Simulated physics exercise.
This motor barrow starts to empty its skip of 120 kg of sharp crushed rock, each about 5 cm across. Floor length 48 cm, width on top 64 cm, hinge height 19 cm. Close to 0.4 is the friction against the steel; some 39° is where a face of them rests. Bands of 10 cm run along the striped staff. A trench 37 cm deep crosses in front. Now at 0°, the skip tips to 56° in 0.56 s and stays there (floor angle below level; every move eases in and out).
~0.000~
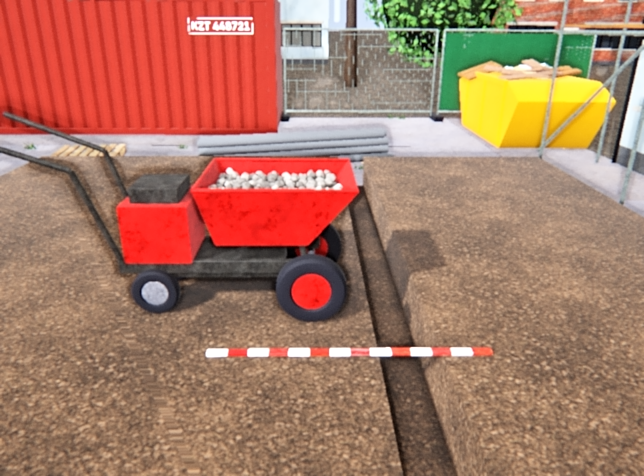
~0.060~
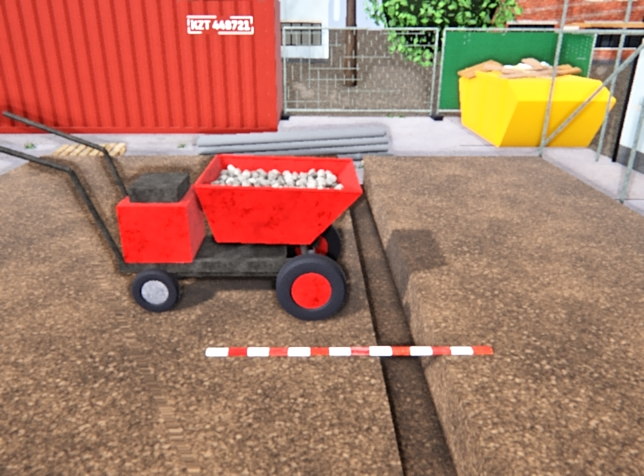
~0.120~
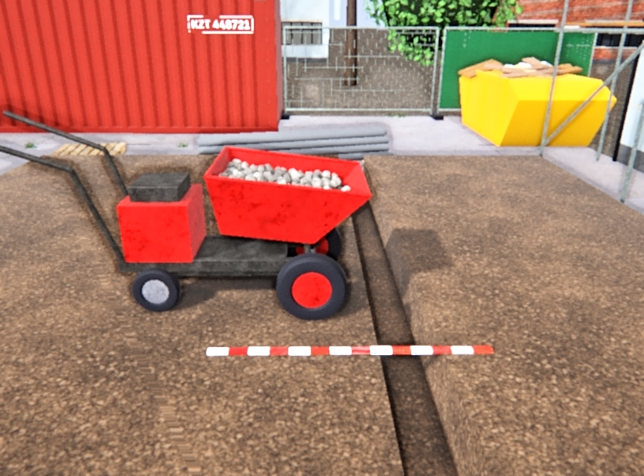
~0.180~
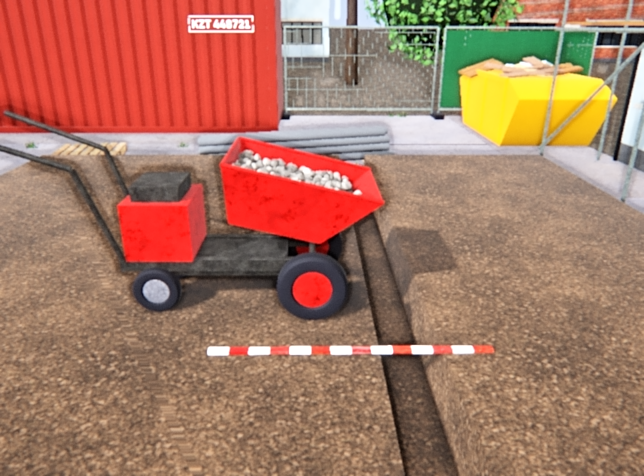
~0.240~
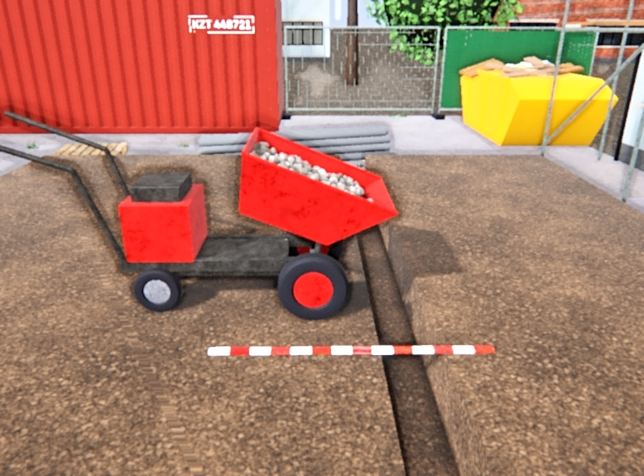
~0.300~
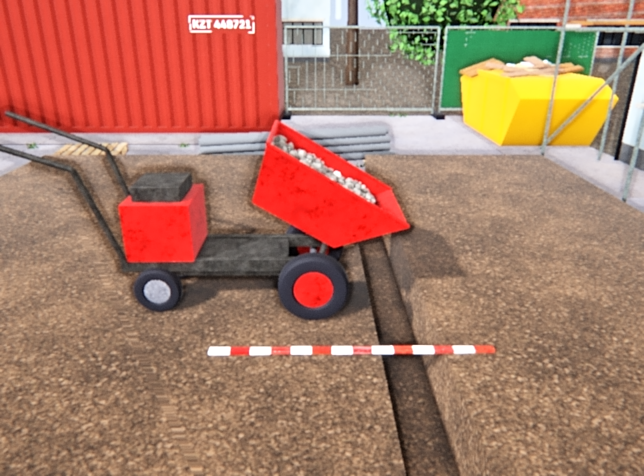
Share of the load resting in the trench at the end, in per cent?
4 per cent.
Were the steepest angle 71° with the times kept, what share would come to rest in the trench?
Some 15% would finish there.
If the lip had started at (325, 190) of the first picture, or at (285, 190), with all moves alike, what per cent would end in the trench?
It comes to about 20 and 35 in a hundred.
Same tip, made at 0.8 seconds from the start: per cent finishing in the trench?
With that change, it comes to around 5 per cent.
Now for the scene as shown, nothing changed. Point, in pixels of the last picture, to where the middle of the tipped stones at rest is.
I'd point to around (461, 289).
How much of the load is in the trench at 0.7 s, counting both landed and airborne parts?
Approx. 0 % of the load.
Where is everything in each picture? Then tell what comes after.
In the first frame, lip at (358, 191), floor tilted 0°, highest stones at (285, 178).
In the second frame, lip at (361, 192), floor tilted 2°, highest stones at (258, 176); the stones move at 0.4 m/s on average.
In the third frame, the skip is at 7°, its lip at (371, 196); the top of the load is at (252, 170); the stones move at 0.8 m/s on average.
In the fourth frame, lip at (383, 203), floor tilted 14°, highest stones at (253, 160); the stones move at 1.1 m/s on average.
In the fifth frame, the skip is at 22°, its lip at (397, 214); the top of the load is at (261, 151); the stones move at 1.3 m/s on average.
In the sixth frame, lip at (408, 227), floor tilted 31°, highest stones at (278, 145); the stones move at 1.3 m/s on average.
After 0.4 s the floor is at 47°; 100 % in the skip; the foremost stones are at (394, 228).
After 0.7 s the floor is at 56°; 96 % in the skip, 1 % in the trench, 3 % past the trench; the foremost stones are at (449, 266).
After 1.0 s the floor is at 56°; 67 % in the skip, 1 % in the trench, 31 % past the trench; the foremost stones are at (534, 292).
After 3.0 s the floor is at 56°; 61 % in the skip, 4 % in the trench, 34 % past the trench; the foremost stones are at (589, 294).
